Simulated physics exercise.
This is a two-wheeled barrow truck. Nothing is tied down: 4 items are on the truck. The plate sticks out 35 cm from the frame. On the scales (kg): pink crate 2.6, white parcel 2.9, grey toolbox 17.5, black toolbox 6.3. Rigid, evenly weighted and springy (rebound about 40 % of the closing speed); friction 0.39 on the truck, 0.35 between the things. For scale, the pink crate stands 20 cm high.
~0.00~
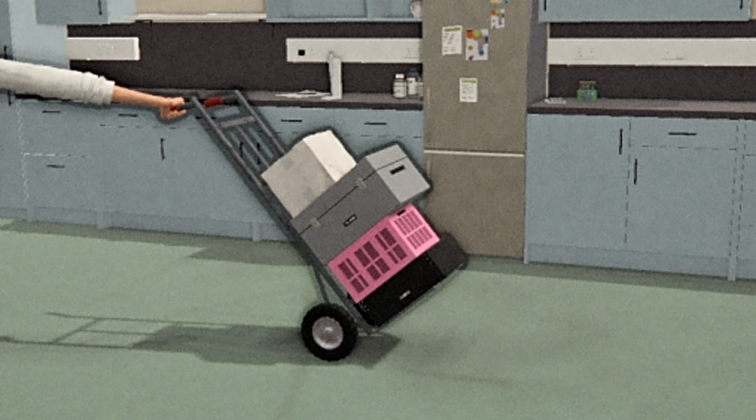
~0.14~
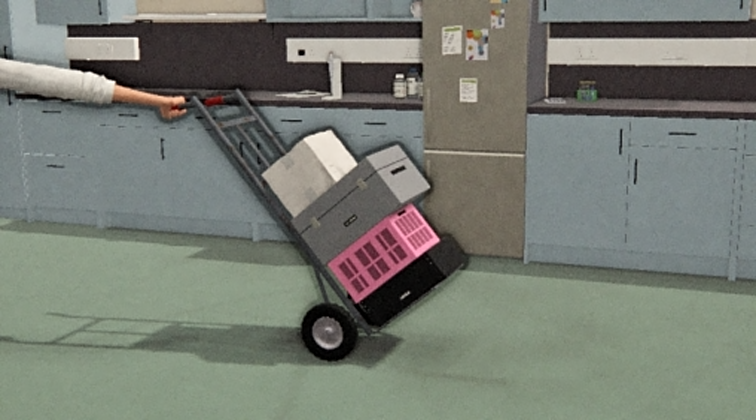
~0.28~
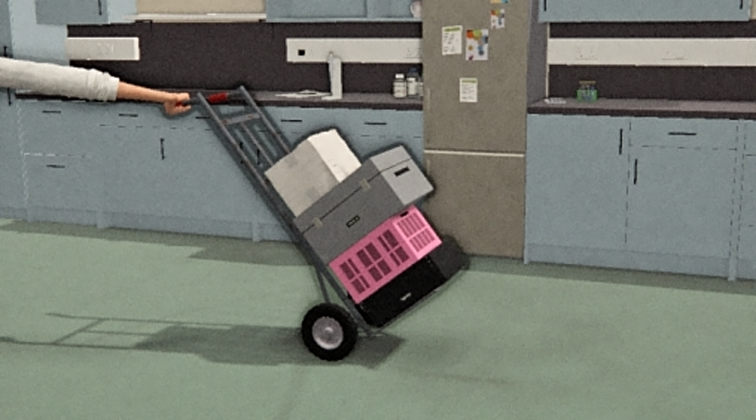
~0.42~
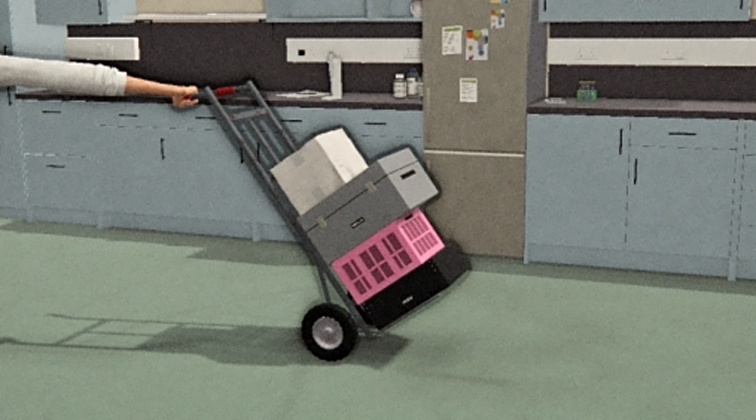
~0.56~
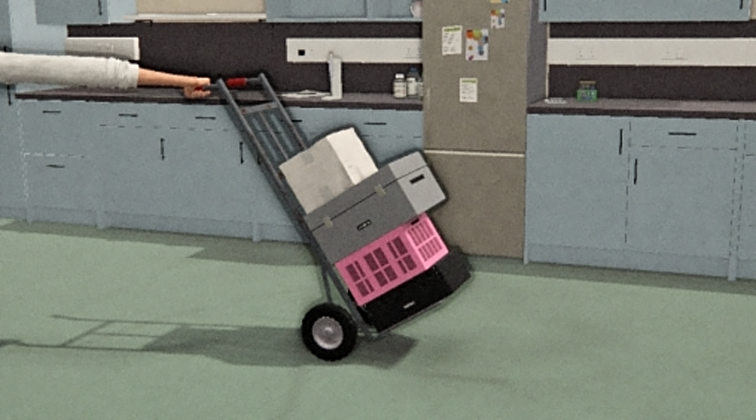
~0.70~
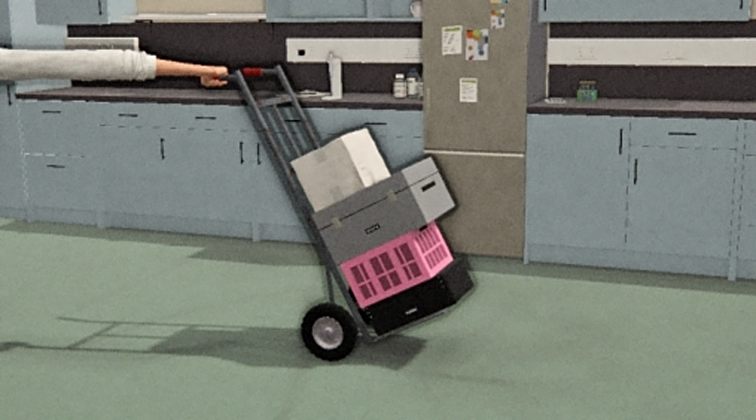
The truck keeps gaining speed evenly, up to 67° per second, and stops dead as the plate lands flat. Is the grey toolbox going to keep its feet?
The grey toolbox stays upright.
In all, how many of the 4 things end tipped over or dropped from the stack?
0 of them.
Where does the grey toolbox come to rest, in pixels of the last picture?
Around (432, 243).
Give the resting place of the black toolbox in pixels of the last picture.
Near (423, 332).
Around 1.00 s, truck 14° back.
Around 1.30 s, truck upright; white parcel shifted 3 cm.
Finally (1.9 s), all 4 still in place (within 10 cm). Final places as that camera would see them, grey toolbox near (432, 243).
